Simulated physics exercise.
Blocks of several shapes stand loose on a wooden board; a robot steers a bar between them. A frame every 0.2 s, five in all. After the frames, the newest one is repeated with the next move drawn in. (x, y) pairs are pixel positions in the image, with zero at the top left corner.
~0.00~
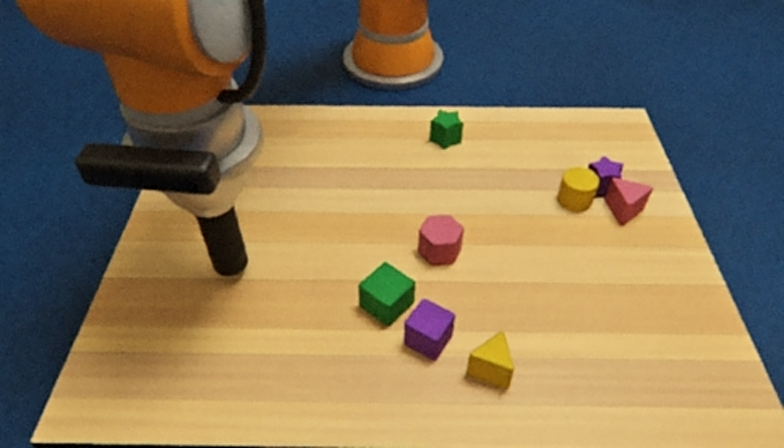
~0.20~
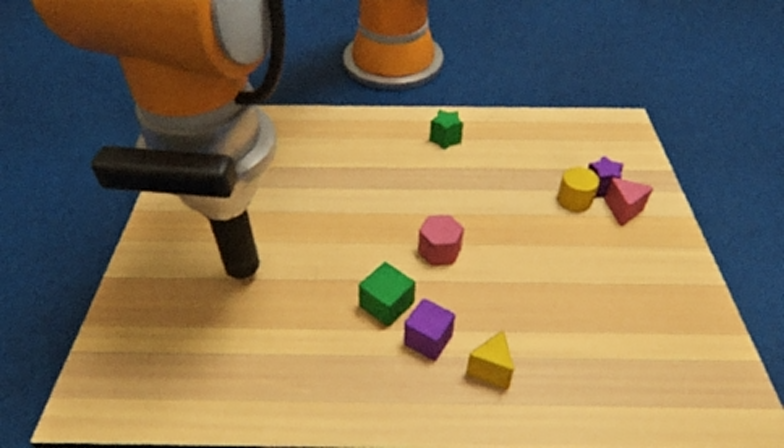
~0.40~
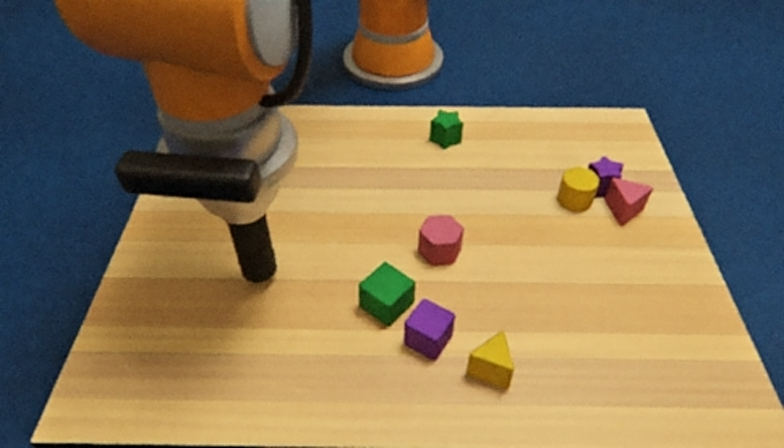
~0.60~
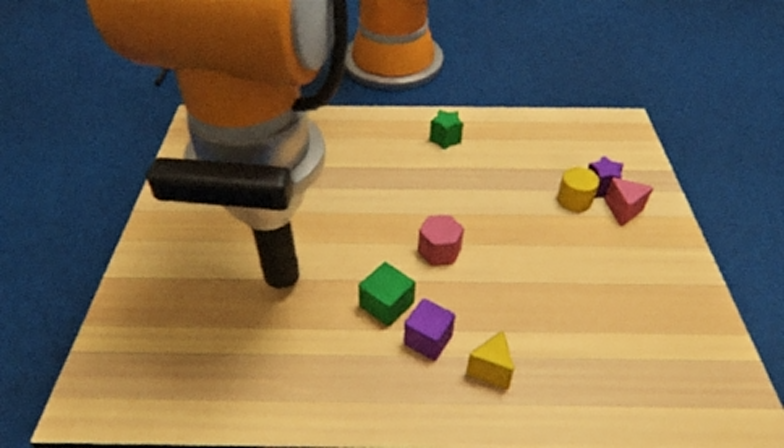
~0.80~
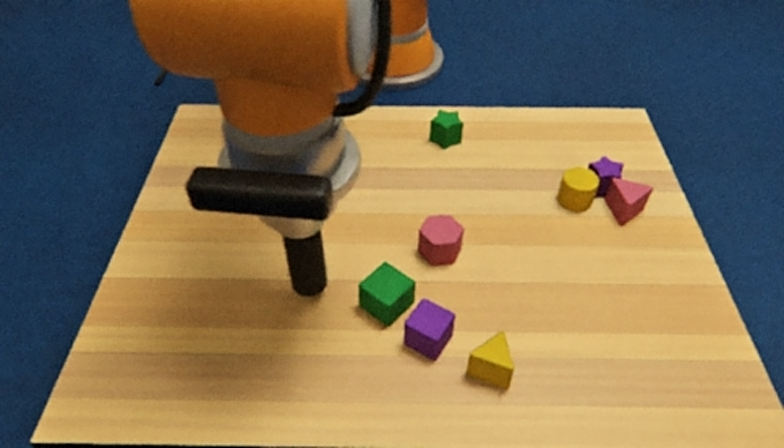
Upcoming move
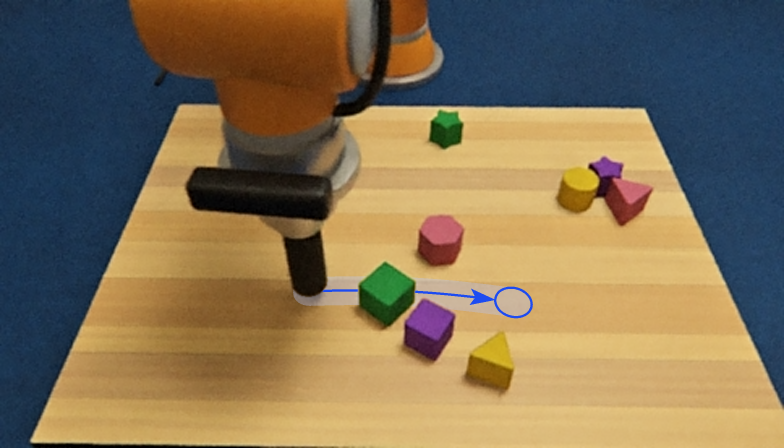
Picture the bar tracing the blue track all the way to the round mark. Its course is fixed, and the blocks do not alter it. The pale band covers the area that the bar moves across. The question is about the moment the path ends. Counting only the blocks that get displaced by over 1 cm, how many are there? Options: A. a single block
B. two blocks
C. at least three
My pick is B.
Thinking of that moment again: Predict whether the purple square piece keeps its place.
The block moves away from its spot.
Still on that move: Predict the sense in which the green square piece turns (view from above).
It twists clockwise.
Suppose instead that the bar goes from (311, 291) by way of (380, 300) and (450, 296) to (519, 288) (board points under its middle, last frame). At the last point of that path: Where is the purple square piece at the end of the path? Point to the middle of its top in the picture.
At roughly (457, 332).
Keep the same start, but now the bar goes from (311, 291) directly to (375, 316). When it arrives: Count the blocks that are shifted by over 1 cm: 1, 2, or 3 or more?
In total, one block gets moved by over 1 cm.
The drawn path runs from (311, 291) via (412, 292), ending at (513, 302).
The first path, step by step. One third of the way, bar at (378, 283); green square piece at (411, 288).
Two thirds of the way, bar at (447, 287); green square piece at (461, 305), turned 45° clockwise; purple square piece at (453, 341), turned 55° clockwise.
At the end, bar at (515, 295); green square piece at (467, 308), turned 55° clockwise; purple square piece at (453, 344), turned 60° clockwise; pink hexagon not moved; yellow triangular block at (497, 354), turned 20° anticlockwise.
